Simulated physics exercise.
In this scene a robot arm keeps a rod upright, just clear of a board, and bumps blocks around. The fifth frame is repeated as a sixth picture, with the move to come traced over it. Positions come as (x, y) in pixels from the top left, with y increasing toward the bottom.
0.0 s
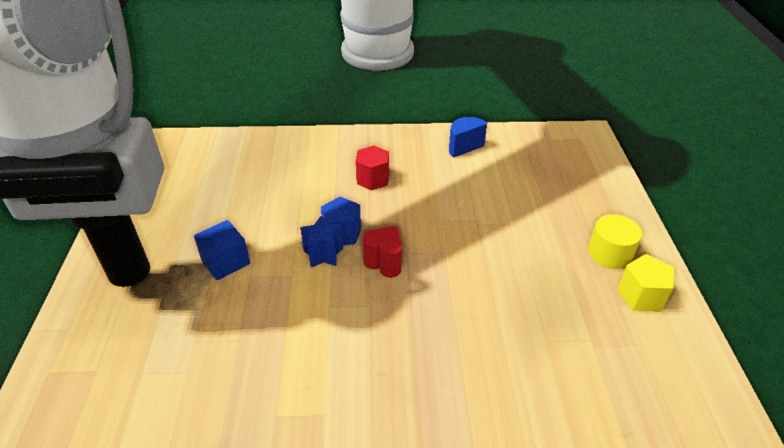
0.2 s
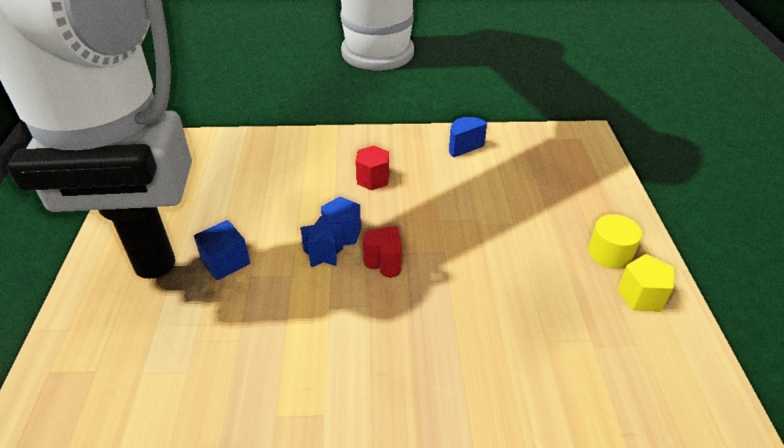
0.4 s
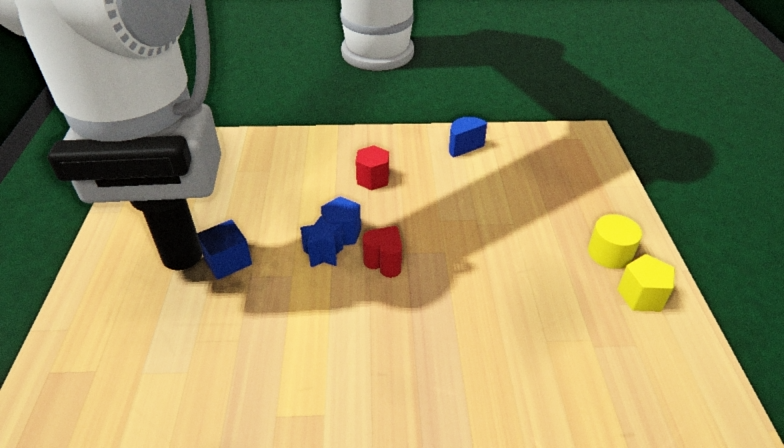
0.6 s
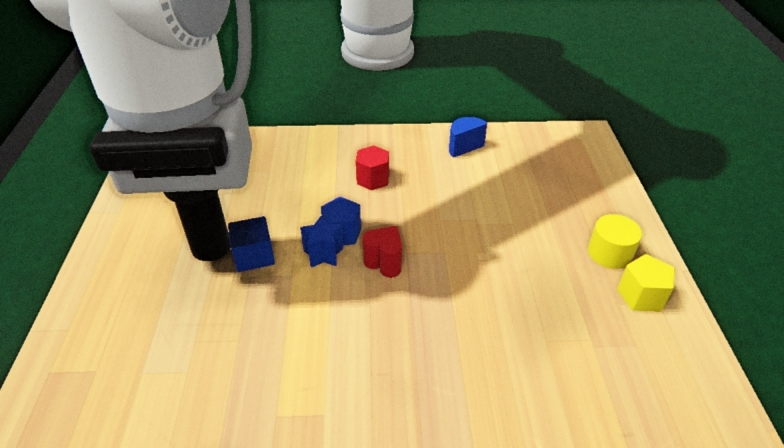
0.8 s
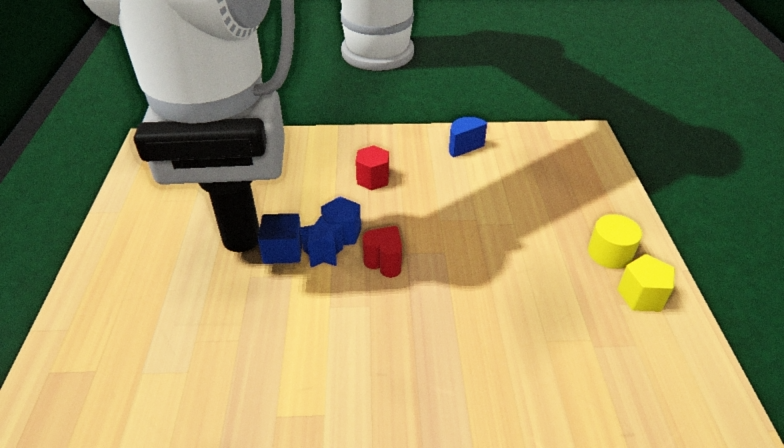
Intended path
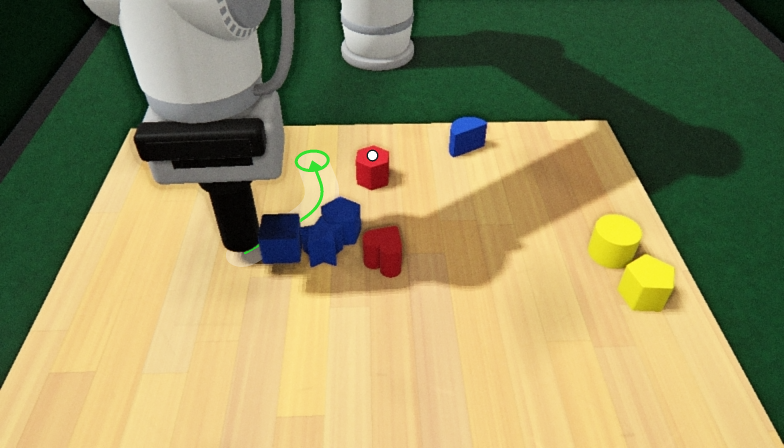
A grey and white robot arm with a black rod slides rightward just above a pale wooden board on a green surface, seen from a fixed, raised view. Blue blocks and two red ones lie around the middle, one blue piece sits near the far edge, and two yellow ones rest at right. The rod reaches the blue cube at left and pushes it, turning, right up beside the blue star.
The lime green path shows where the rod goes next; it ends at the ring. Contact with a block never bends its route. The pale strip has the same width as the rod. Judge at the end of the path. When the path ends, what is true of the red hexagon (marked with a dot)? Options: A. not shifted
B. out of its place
I choose A.
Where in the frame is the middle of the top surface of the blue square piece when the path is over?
Near (307, 223).
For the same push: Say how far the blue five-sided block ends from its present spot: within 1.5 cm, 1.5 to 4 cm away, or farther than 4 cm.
Band: Under 1.5 cm.
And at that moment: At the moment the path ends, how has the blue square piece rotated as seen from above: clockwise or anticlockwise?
Twists clockwise.
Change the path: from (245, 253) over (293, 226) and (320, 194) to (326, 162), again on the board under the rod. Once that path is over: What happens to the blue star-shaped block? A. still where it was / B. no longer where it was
B.
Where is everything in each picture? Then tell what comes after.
Lower end of the rod at (130, 272), tops of blocks, blue square piece at (219, 237), blue star-shaped block at (321, 230), blue five-sided block at (341, 209), red hexagon at (373, 156), in the first frame.
Rod at (155, 264), blocks as before, in the second frame.
Rod at (183, 256), blue square piece at (221, 236), in the third frame.
Rod at (212, 248), blue square piece at (249, 231), in the fourth frame.
Rod at (242, 239), blue square piece at (279, 226), blue star-shaped block at (321, 230), blue five-sided block at (341, 209), red hexagon at (373, 156), in the fifth frame.
The drawn path runs from (245, 253) by way of (294, 224) and (322, 192) to (312, 161); the dot is on the red hexagon.
What follows on the original path. One third of the way, rod at (292, 211); blue square piece at (307, 223), turned 45° clockwise; blue star-shaped block at (340, 235); blue five-sided block at (346, 209), turned 20° anticlockwise.
Two thirds of the way, rod at (321, 179); blue square piece at (307, 223), turned 45° clockwise; blue star-shaped block at (340, 235); blue five-sided block at (346, 209), turned 20° anticlockwise.
At the end, rod at (311, 147); blue square piece at (307, 223), turned 45° clockwise; blue star-shaped block at (340, 235); blue five-sided block at (346, 209), turned 20° anticlockwise; red hexagon not moved.
